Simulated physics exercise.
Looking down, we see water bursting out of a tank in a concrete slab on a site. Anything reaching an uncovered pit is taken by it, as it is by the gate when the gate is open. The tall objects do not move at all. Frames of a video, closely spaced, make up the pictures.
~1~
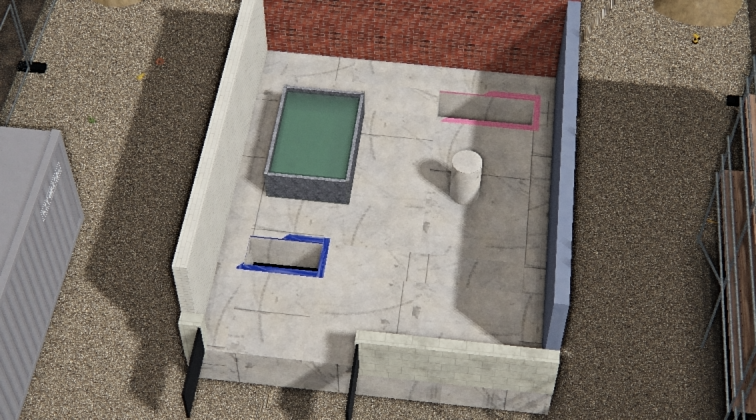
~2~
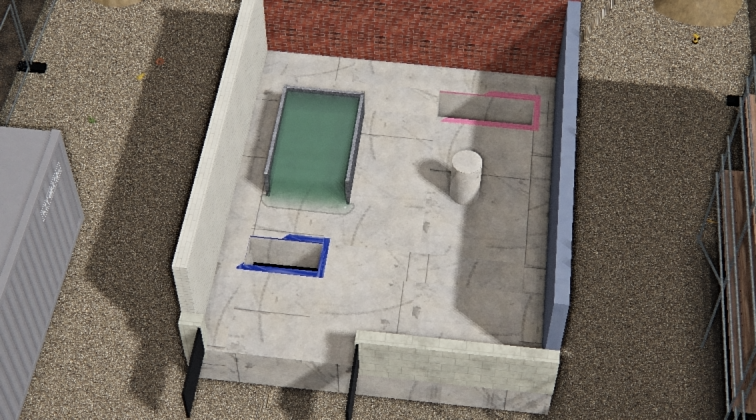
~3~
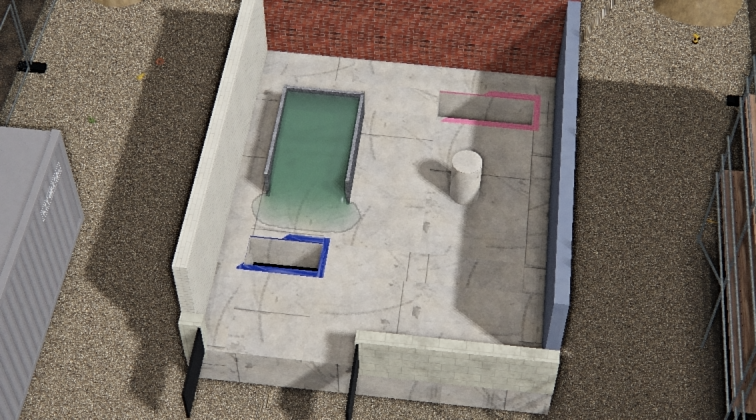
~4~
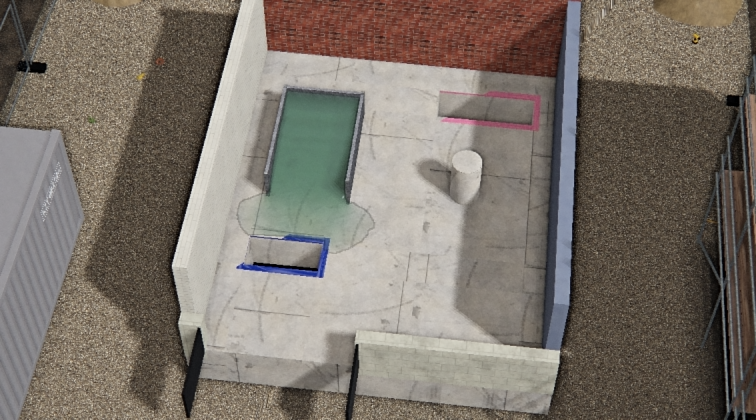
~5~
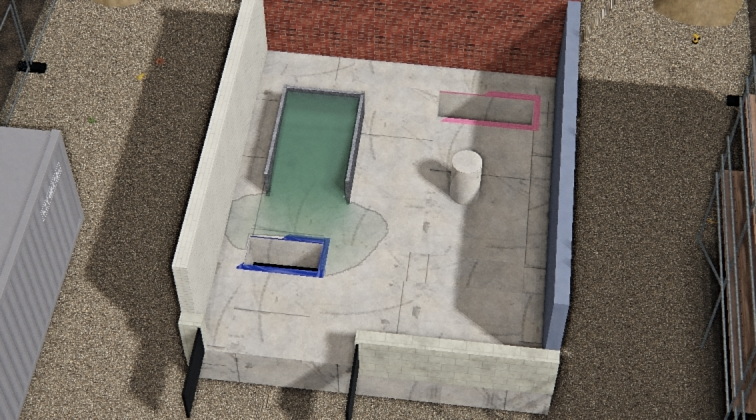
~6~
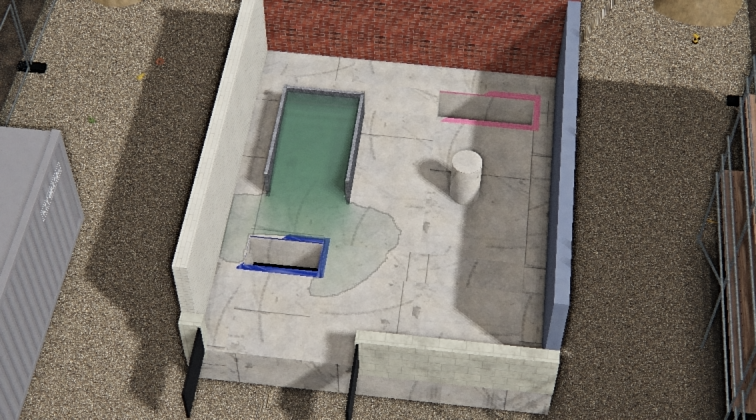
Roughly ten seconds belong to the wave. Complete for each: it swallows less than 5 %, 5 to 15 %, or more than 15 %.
Completed: The gate swallows 5 to 15 %; the blue pit swallows more than 15 %; the pink pit swallows less than 5 %.
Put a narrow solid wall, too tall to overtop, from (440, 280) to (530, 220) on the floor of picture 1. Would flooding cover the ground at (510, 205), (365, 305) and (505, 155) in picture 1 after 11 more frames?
In the order you listed them: Unsoaked, soaked, unsoaked.
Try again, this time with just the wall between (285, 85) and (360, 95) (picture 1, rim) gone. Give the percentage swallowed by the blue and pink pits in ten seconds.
For blue it's about 8 per cent, and for pink about 40 per cent.
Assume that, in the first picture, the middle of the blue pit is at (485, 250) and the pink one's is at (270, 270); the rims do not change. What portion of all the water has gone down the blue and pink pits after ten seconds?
Log, per cent - blue: 6, pink: 70.
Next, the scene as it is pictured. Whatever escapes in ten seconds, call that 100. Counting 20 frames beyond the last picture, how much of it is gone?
Around 70 percent.
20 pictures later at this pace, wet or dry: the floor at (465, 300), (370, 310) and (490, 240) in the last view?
Well, in turn they'd be wet underfoot, wet underfoot and dry underfoot.
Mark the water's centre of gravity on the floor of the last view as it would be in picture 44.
Point: (386, 252).
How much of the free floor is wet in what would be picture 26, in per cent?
About 30 in a hundred.
A moment on, water covers 20 % of the floor; the gate 0 %, the blue pit 19 %, the pink pit 0 %.
Next, water covers 30 % of the floor; the gate 2 %, the blue pit 34 %, the pink pit 0 %.
Then, water covers 30 % of the floor; the gate 6 %, the blue pit 48 %, the pink pit 0 %.
Later, water covers 30 % of the floor; the gate 11 %, the blue pit 57 %, the pink pit 0 %.
In the end, water covers 35 % of the floor; the gate 13 %, the blue pit 62 %, the pink pit 0 %.
